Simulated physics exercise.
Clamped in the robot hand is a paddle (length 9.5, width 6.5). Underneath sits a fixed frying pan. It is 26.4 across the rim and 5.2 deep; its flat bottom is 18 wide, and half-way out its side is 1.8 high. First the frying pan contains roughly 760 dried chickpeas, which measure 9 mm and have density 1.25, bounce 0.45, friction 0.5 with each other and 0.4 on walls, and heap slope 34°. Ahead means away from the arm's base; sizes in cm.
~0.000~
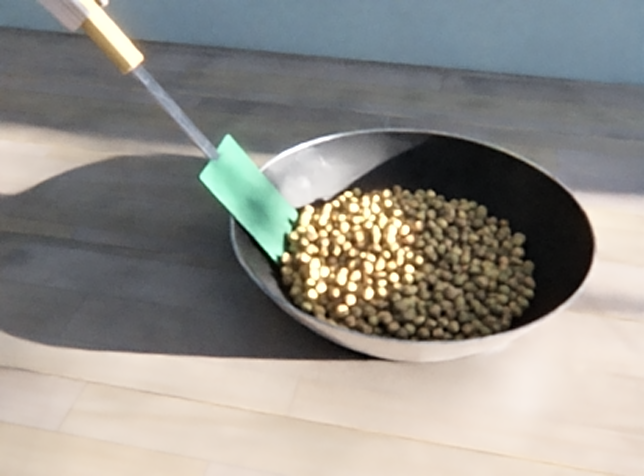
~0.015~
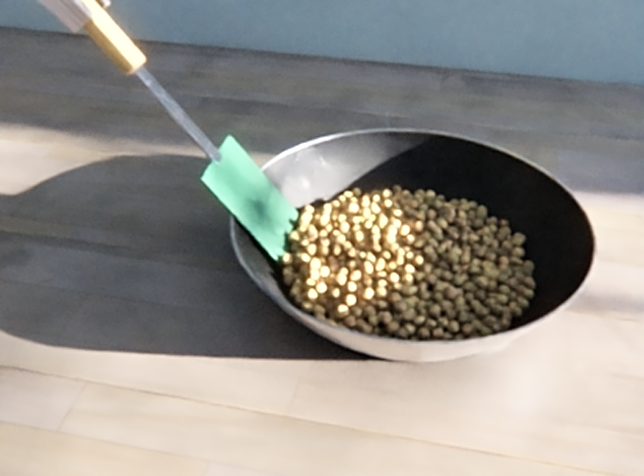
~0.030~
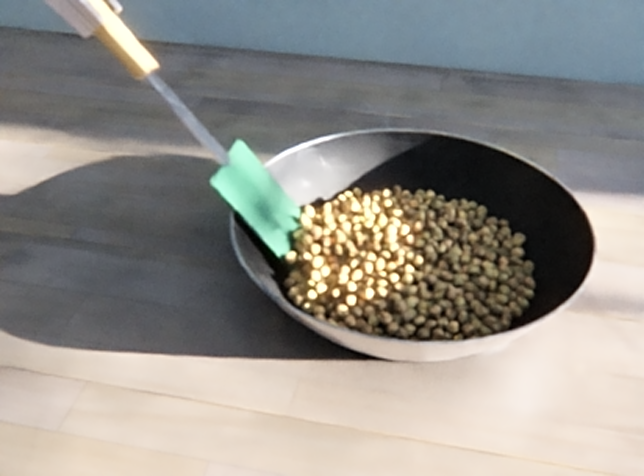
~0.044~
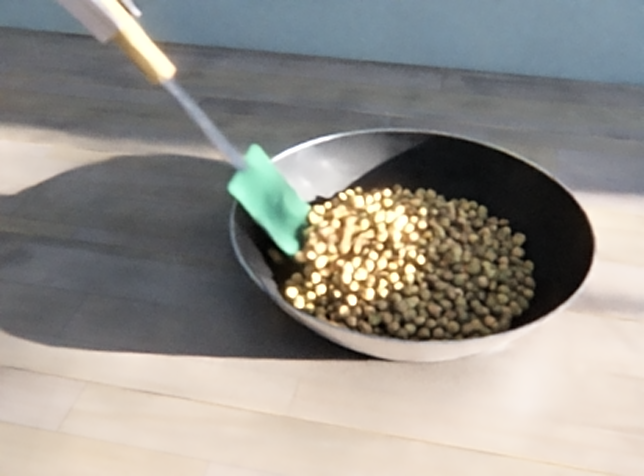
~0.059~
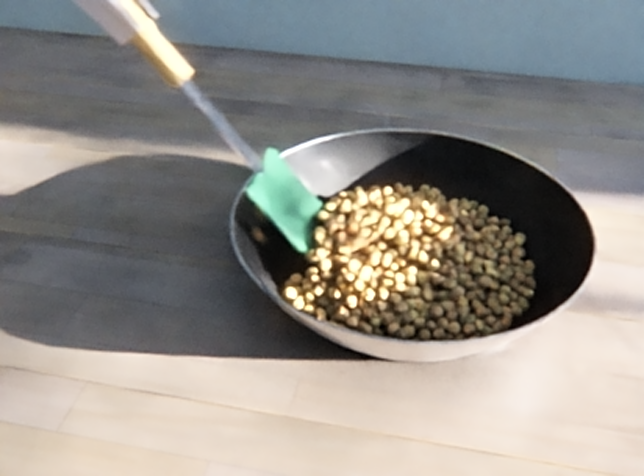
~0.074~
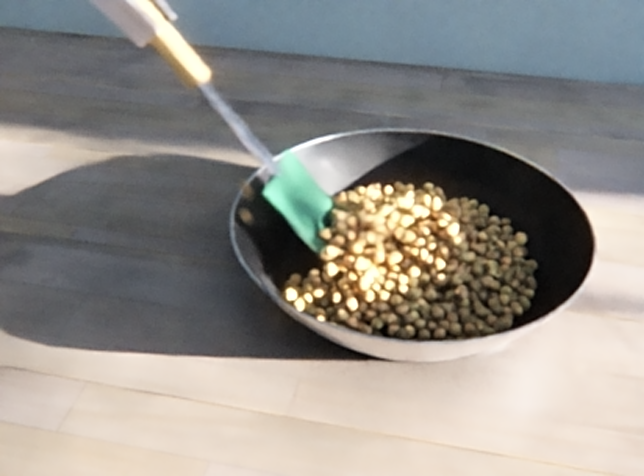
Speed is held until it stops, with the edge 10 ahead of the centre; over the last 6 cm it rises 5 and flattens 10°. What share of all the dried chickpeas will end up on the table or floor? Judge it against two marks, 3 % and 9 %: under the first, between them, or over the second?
Over the second, so above 9 %.
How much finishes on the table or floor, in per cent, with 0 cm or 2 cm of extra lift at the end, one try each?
First try around 15 percent, second try around 20 percent.
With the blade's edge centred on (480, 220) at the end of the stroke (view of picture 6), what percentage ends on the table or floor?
Around 5 percent.
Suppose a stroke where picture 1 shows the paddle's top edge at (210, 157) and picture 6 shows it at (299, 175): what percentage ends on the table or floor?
20 per cent.
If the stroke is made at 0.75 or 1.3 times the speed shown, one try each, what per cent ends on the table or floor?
Close to 10 and 15 percent respectively.
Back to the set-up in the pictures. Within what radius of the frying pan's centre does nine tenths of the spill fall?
Radial distance: Approx. 75 cm.
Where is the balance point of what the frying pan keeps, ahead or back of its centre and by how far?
The balance point is about 3.0 cm ahead.
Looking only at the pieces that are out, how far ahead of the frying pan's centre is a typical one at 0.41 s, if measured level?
That distance is around 28 cm.
After 0.13 s, sloping 51°, highest piece 12 above the table; 755 in the frying pan, 2 on the blade or in flight.
After 0.18 s, sloping 48°, highest piece 15 above the table; 755 in the frying pan, 2 on the blade or in flight.
After 0.41 s, sloping 41°, highest piece 9 above the table; 656 in the frying pan, 42 on the table or floor, 59 on the blade or in flight.
After 1.46 s, sloping 41°, highest piece 4 above the table; 656 in the frying pan, 101 on the table or floor.
At rest, 656 in the frying pan, 101 on the table or floor. That is 13 % on the table or floor.
